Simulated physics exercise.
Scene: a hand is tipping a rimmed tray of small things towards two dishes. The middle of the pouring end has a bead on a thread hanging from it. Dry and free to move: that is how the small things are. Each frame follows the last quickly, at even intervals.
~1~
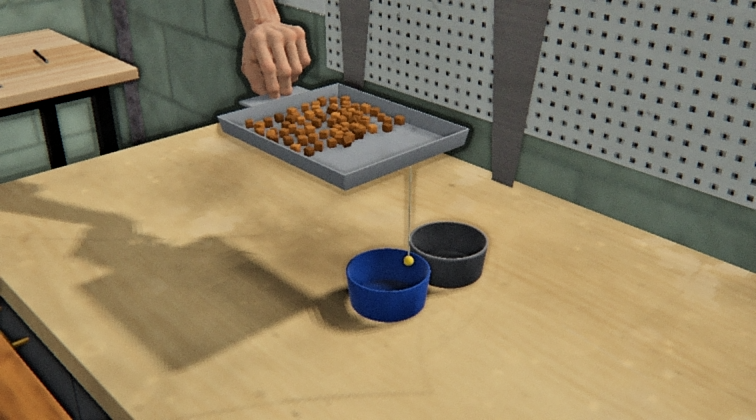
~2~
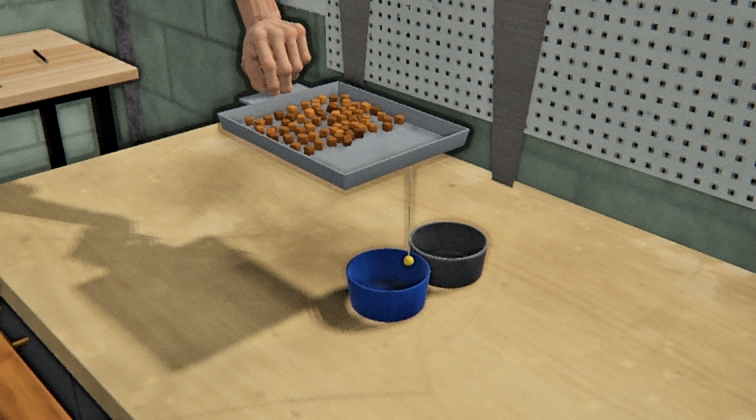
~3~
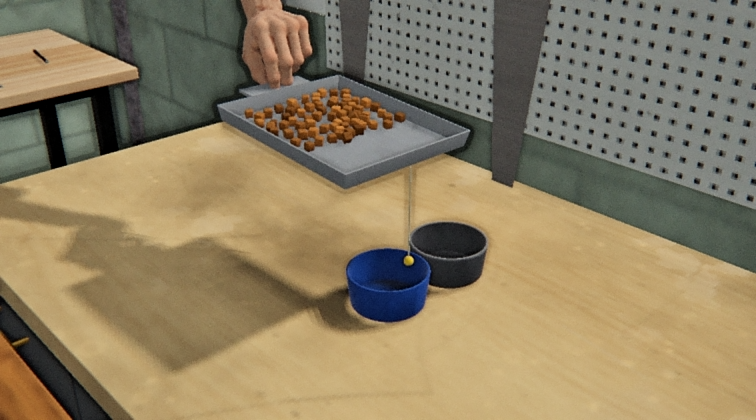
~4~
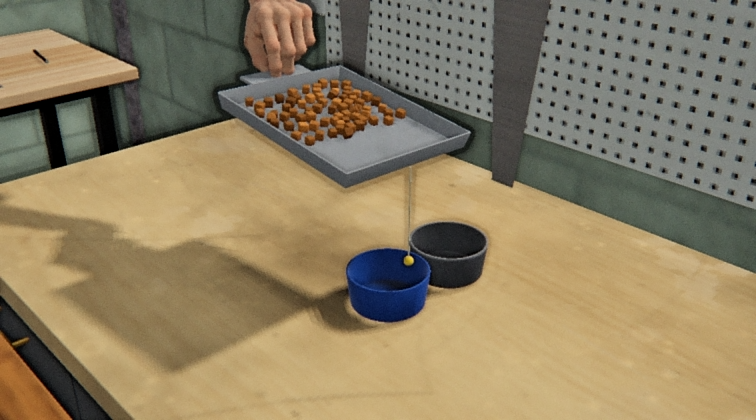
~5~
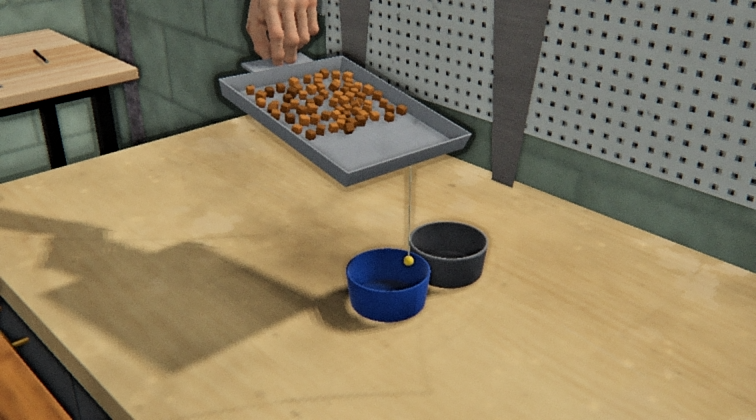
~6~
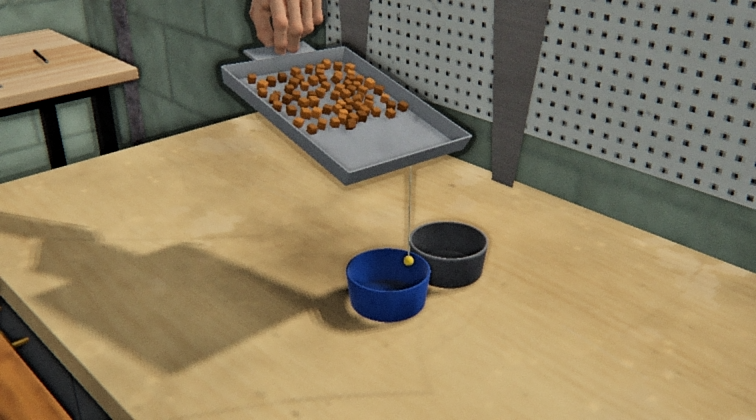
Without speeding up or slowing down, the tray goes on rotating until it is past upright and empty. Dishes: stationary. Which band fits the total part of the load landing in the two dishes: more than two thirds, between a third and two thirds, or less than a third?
Less than a third lands in them.
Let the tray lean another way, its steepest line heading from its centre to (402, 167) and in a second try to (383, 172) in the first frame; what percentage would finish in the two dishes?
The first try gives close to 0 per cent, the second close to 0 per cent.
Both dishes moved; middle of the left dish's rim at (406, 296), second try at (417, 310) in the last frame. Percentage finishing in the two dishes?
70 % and 80 %.
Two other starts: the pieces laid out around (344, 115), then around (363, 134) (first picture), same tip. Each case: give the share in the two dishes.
It would be roughly 10 per cent for the first and roughly 10 per cent for the second.
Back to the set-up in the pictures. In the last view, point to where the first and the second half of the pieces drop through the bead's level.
First around (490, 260), afterwards around (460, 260).
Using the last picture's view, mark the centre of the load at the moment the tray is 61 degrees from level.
Load centre: Approx. (425, 133).
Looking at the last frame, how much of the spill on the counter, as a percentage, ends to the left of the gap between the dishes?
Roughly 0 in a hundred.
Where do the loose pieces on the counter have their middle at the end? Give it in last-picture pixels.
Approximately (494, 327).
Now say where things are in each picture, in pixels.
In the first picture, corners of the pouring end (345, 173) and (464, 129), level; middle of the load (331, 123), brown sugar cubes; left dish (417, 299); right dish (477, 267); bead on its thread (409, 261).
In the second picture, corners of the pouring end (345, 173) and (464, 129), level; middle of the load (331, 121).
In the third picture, corners of the pouring end (346, 172) and (465, 130), tipped barely, lowest at the right corner; middle of the load (332, 117).
In the fourth picture, corners of the pouring end (347, 171) and (466, 132), tipped a little, lowest at the right corner; middle of the load (332, 110).
In the fifth picture, corners of the pouring end (348, 170) and (467, 133), tipped a little, lowest at the right corner; middle of the load (334, 103).
In the sixth picture, corners of the pouring end (350, 170) and (467, 135), tipped clearly, lowest at the right corner; middle of the load (335, 96); left dish (417, 299); right dish (477, 267).
Just after the last frame, tray tipped steeply; almost all on the tray; about a tenth in the air.
A moment on, tray tipped right over; the larger part on the tray; just a few in the right dish; about a tenth outside both; about a tenth in the air.
Further on, tray tipped past a quarter turn; about a tenth in the right dish; almost all outside both.
When it is over, tray tipped past a quarter turn; not one in the left dish; about a tenth in the right dish; almost all outside both.
